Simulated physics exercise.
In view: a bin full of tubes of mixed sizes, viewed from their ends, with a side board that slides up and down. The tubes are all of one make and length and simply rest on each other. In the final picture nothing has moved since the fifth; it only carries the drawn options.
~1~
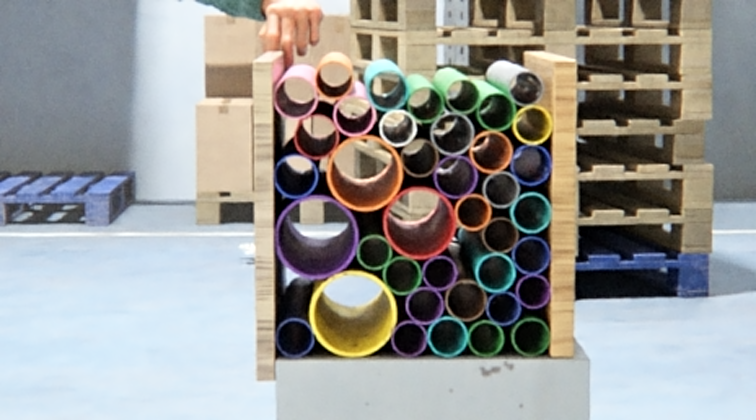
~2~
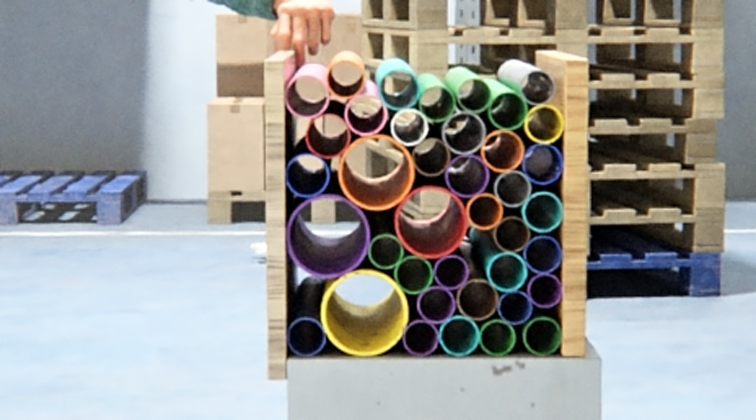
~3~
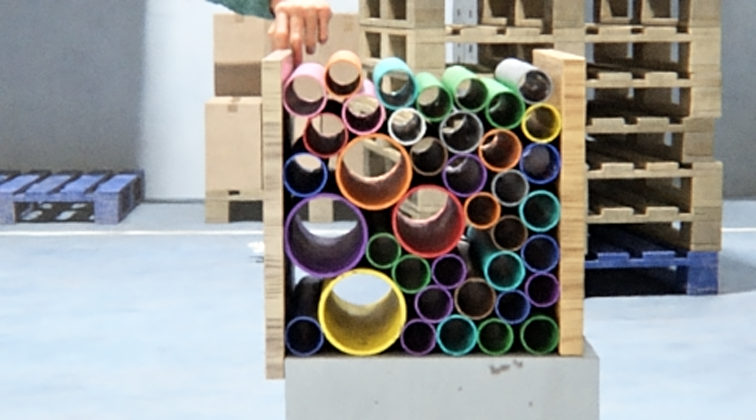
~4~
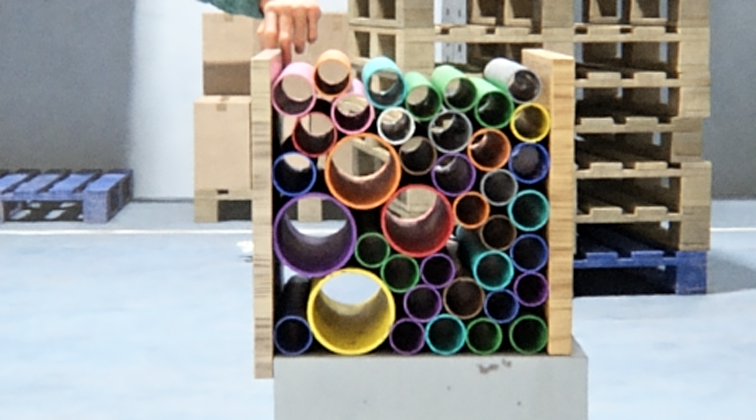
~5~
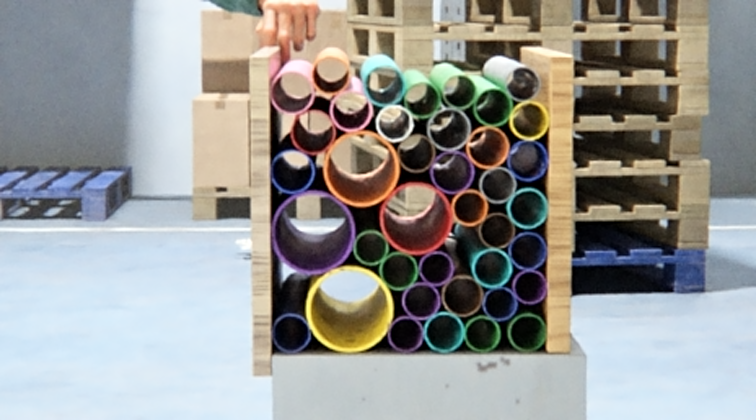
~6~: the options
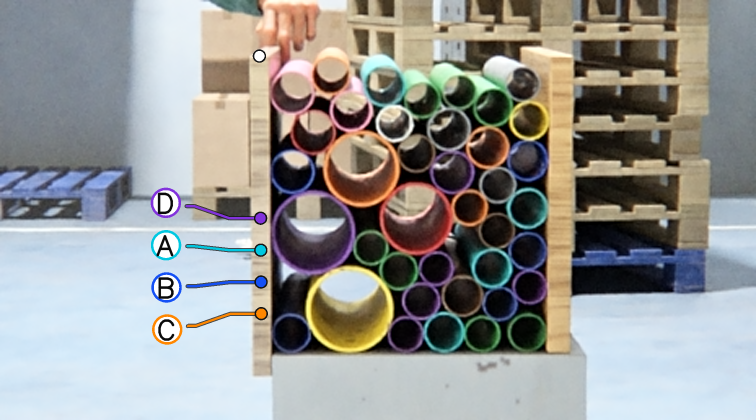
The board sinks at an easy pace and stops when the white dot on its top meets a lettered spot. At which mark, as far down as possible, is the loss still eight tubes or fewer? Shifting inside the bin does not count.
The last mark within the limit is B.
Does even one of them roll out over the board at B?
Yes, at B.
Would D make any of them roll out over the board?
Yes.
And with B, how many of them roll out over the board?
With B, six.
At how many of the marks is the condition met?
Three of the four.
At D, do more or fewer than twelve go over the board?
It loses fewer than twelve.
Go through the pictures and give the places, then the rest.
In the first frame, a green tube (402, 275); a blue tube (531, 255); a blue tube (296, 176).
In the second frame, a blue tube (308, 175); a red tube (328, 136).
In the third frame, a pink tube (364, 114); a turquoise tube (397, 88).
In the fourth frame, side board (270, 199); a blue tube (293, 336).
In the fifth frame, a green tube (527, 332); a green tube (399, 271); a blue tube (528, 251).
On the marked copy, A at (261, 250); B at (261, 282); C at (261, 314); D at (261, 218); the white dot at (260, 56).
Taking B. A third of the way, top of the board (270, 151).
Two thirds of the way, top of the board (271, 255).
When it is over, top of the board (271, 281), six out over the board.
As for the rest, A six out over the board; C nine out over the board; D six out over the board.
